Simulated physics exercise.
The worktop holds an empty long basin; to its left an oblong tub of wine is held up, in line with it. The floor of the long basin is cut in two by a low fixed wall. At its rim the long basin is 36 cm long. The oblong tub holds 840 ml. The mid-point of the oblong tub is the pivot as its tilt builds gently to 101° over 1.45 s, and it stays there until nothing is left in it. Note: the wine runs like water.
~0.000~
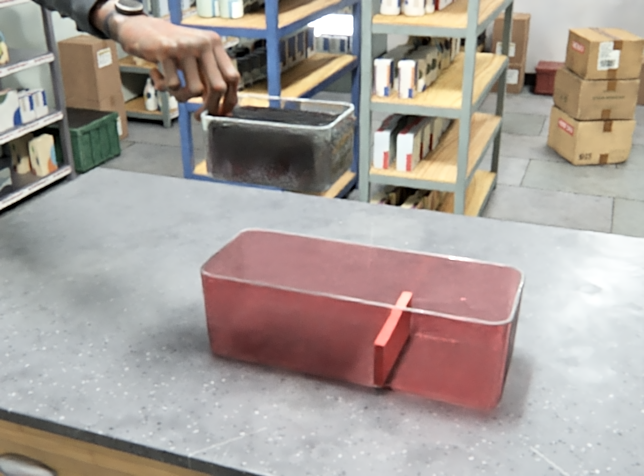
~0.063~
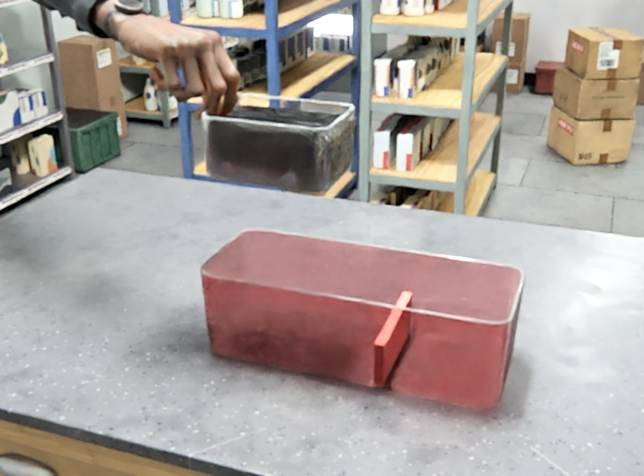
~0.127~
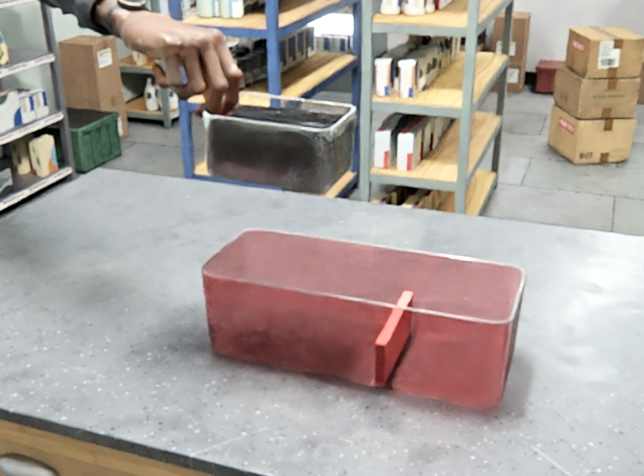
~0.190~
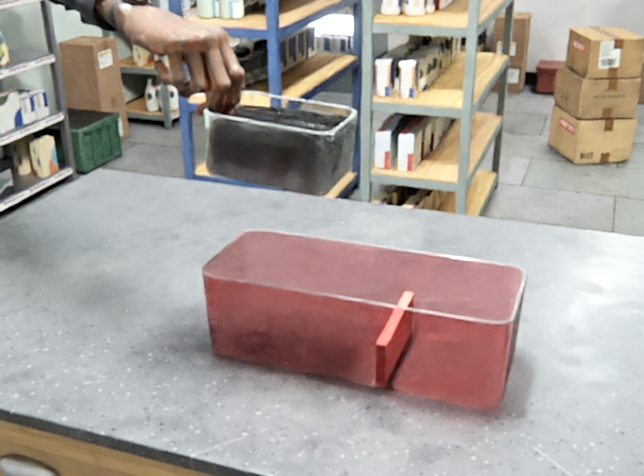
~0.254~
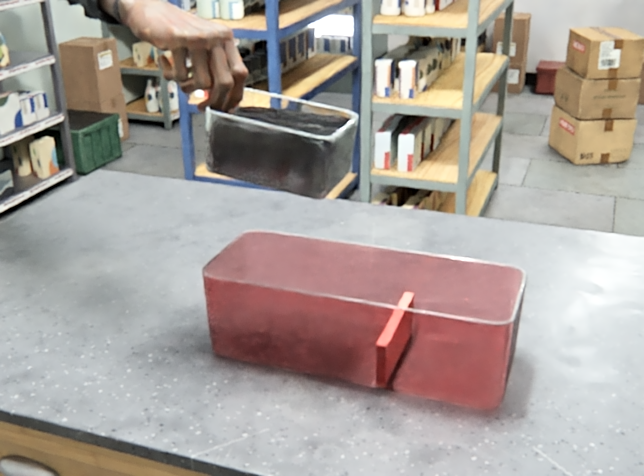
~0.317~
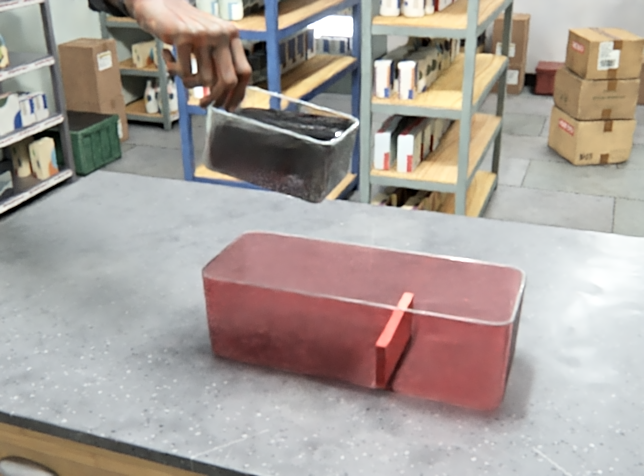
The clip opens with a hand at the upper left holding a clear oblong tub of dark liquid level above a grey worktop, where a long red-tinted basin with an upright divider sits still. The hand shifts slightly, then the tub slowly tilts, its right end dipping a little.
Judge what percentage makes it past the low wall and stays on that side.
Some 60 per cent makes it over and stays.
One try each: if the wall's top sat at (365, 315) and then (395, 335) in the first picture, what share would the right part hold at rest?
Around 70 and 55 percent, in that order.
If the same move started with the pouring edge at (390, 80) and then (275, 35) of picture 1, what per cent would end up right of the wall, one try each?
In order, 80 and 0 per cent.
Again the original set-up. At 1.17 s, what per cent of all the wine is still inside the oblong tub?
Close to 12 in a hundred.
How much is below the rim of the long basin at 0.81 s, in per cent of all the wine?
About 20%.
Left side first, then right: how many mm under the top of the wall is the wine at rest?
Left roughly 46 mm; right roughly 24 mm.
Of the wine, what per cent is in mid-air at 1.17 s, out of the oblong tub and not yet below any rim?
Something like 6 per cent of the total.
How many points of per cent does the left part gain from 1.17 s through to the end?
Change: Approx. 16 %.
By 0.81 s the tilt is 59° and 48 per cent is still to pour, 3 is left of the wall and 17 right of it.
By 1.17 s the tilt is 92° and 11 per cent is still to pour, 19 is left of the wall and 60 right of it.
By 1.54 s the tilt is 101° and 1 per cent is still to pour, 33 is left of the wall and 60 right of it.
By 1.95 s the tilt is 101° and 0 per cent is still to pour, 35 is left of the wall and 61 right of it.
At rest 35 per cent lies left of the wall, 60 right of it and 4 outside.
